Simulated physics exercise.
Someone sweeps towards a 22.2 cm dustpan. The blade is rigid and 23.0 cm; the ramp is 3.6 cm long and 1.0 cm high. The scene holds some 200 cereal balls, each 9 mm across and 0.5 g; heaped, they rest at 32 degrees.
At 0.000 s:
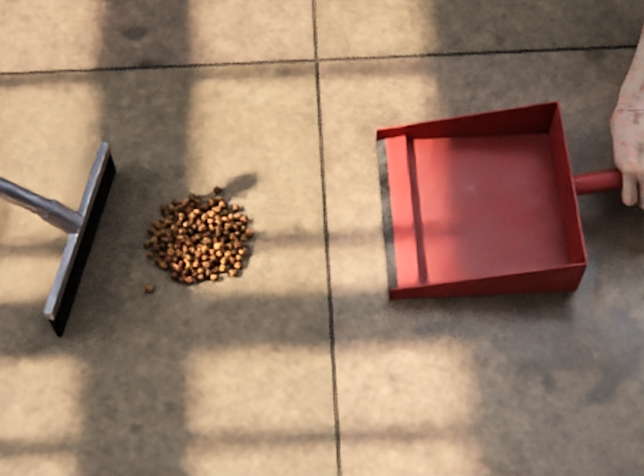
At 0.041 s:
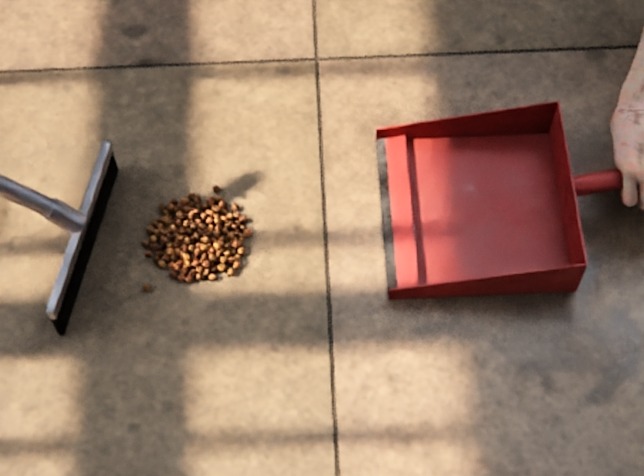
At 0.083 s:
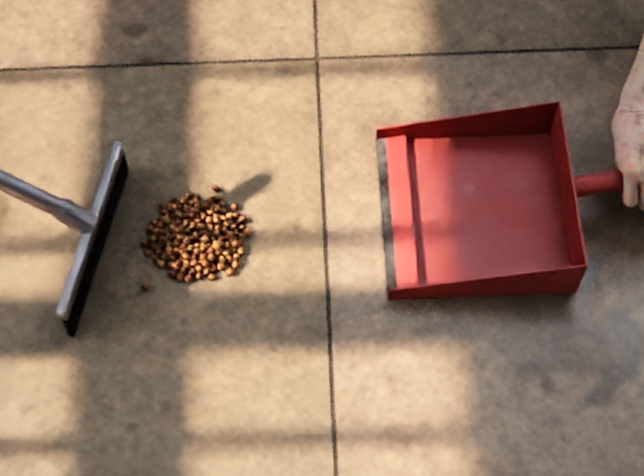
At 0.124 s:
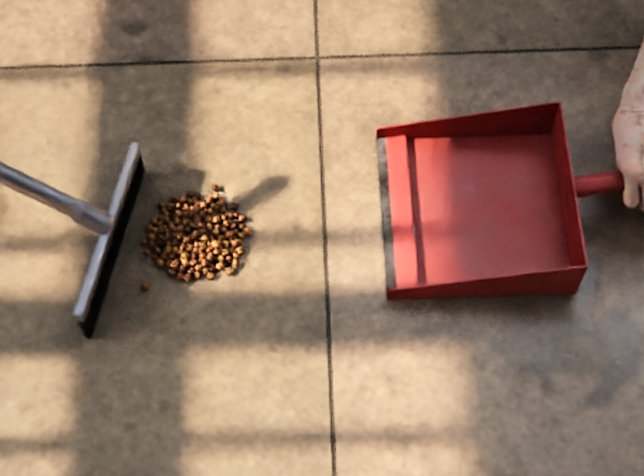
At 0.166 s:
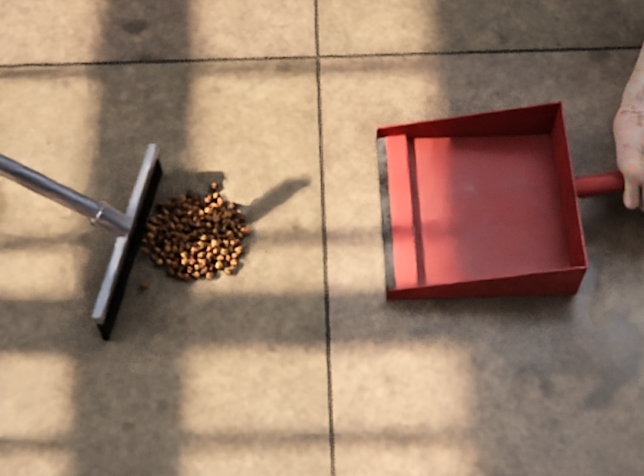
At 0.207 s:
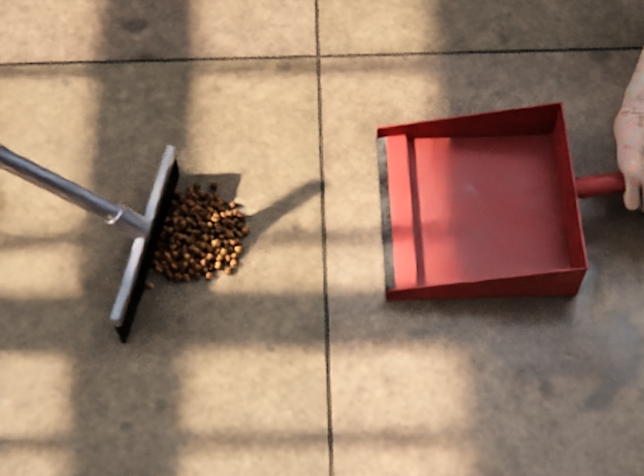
Red dustpan held still by a hand on the right while a squeegee-like blade slides rightward into a pile of small brown balls.
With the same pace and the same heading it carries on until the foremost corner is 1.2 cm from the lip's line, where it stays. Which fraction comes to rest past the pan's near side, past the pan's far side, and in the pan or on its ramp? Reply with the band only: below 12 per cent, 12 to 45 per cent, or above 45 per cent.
Near side: 12 to 45 per cent; far side: Below 12 per cent; pan: 12 to 45 per cent.
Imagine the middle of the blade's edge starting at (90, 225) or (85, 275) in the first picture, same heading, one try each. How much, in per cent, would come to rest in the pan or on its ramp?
Roughly 25 % and 30 %.
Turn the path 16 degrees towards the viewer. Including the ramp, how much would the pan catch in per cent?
Roughly 10 percent.
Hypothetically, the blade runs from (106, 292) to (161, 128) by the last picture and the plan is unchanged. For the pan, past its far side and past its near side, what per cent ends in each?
Pan: 5, far side: 5, near side: 5.
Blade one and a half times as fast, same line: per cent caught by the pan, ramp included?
I'd guess it lands at about 35 per cent.
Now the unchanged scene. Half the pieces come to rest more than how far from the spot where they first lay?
24 cm, roughly.
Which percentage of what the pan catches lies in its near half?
Close to 90 %.
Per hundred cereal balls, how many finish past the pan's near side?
Some 30 %.
After 0.43 s, middle of the blade 16 cm from the lip; 0 % over the lip, far side 0 %, near side 10 %.
After 0.58 s, middle of the blade 8 cm from the lip; 0 % over the lip, far side 0 %, near side 20 %.
Then, at 0.85 s, middle of the blade 4 cm from the lip; 30 % over the lip, far side 0 %, near side 30 %.
In the end, at 1.2 s, near side 30 %, far side 0 %, pan 30 %, in front of the lip or behind the blade 45 %.
